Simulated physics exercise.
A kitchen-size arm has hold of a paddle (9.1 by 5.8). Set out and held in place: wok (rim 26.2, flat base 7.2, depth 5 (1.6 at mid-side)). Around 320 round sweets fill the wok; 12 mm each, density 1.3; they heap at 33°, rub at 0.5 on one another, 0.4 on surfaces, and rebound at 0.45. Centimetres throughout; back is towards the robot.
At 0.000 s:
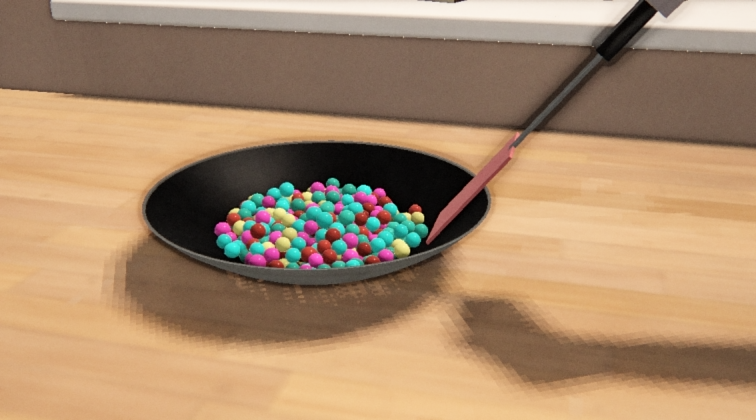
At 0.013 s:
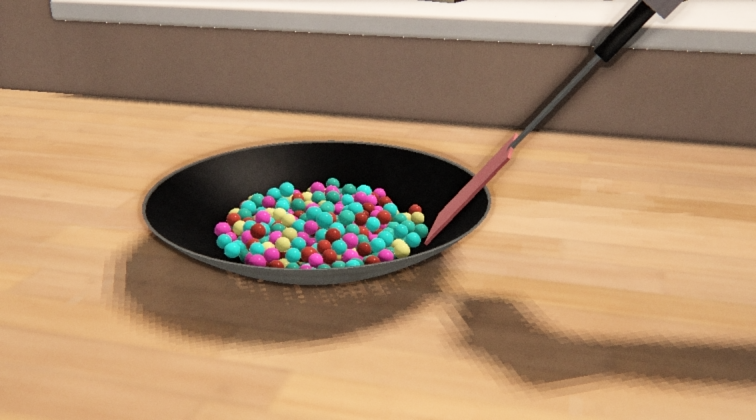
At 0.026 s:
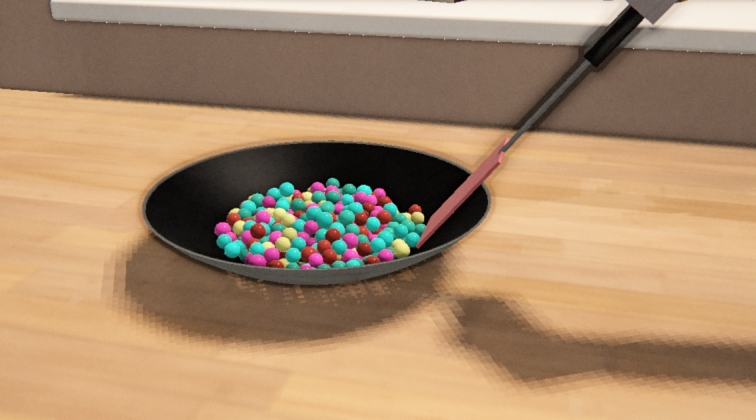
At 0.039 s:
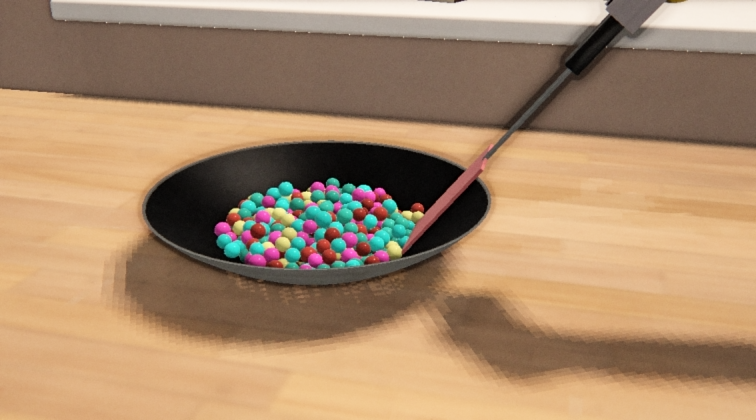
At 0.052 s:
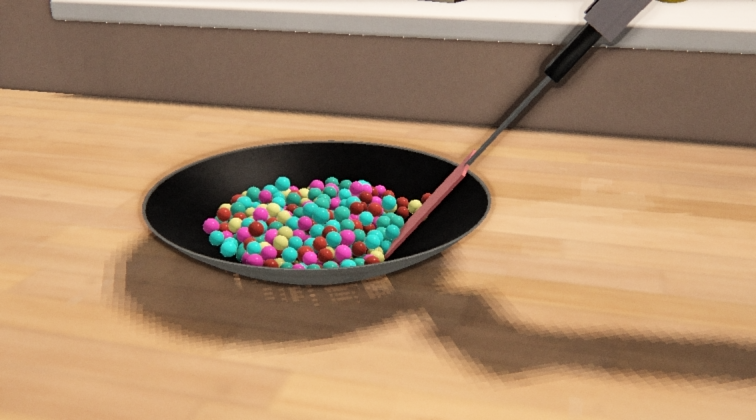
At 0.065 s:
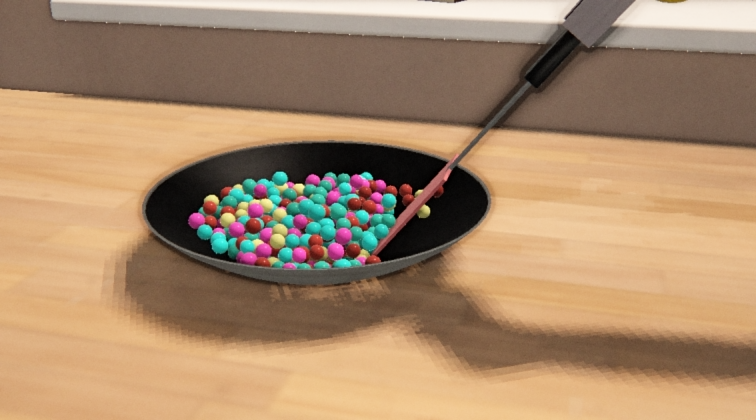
Robot-held pink paddle dipping into a black wok on a wooden counter, then sweeping left and pushing colourful round sweets leftward.
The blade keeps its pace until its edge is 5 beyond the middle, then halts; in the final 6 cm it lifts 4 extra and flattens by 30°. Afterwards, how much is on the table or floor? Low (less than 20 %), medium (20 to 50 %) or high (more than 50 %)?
Answer: Low; less than 20 % of the round sweets finish on the table or floor.
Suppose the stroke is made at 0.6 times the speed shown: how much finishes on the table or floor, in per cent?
About 0 per cent.
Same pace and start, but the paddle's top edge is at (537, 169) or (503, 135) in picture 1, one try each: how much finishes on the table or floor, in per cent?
About 10 and 10 per cent.
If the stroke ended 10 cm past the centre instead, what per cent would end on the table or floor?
Then about 40 per cent.
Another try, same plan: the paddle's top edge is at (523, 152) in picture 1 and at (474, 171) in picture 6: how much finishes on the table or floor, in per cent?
Some 5 per cent.
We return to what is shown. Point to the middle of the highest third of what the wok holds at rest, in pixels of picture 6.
Near (227, 198).
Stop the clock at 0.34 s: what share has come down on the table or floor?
Some 10 per cent.
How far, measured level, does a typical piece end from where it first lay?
Roughly 5 cm.
After 0.10 s, sloping 51°, highest piece 5 above the table; 324 in the wok.
After 0.13 s, sloping 40°, highest piece 6 above the table; 324 in the wok.
After 0.34 s, sloping 22°, highest piece 7 above the table; 288 in the wok, 26 on the table or floor, 10 on the blade or in flight.
After 1.39 s, sloping 22°, highest piece 6 above the table; 287 in the wok, 37 on the table or floor.
In the end, 287 in the wok, 37 on the table or floor. That is 11 % on the table or floor.
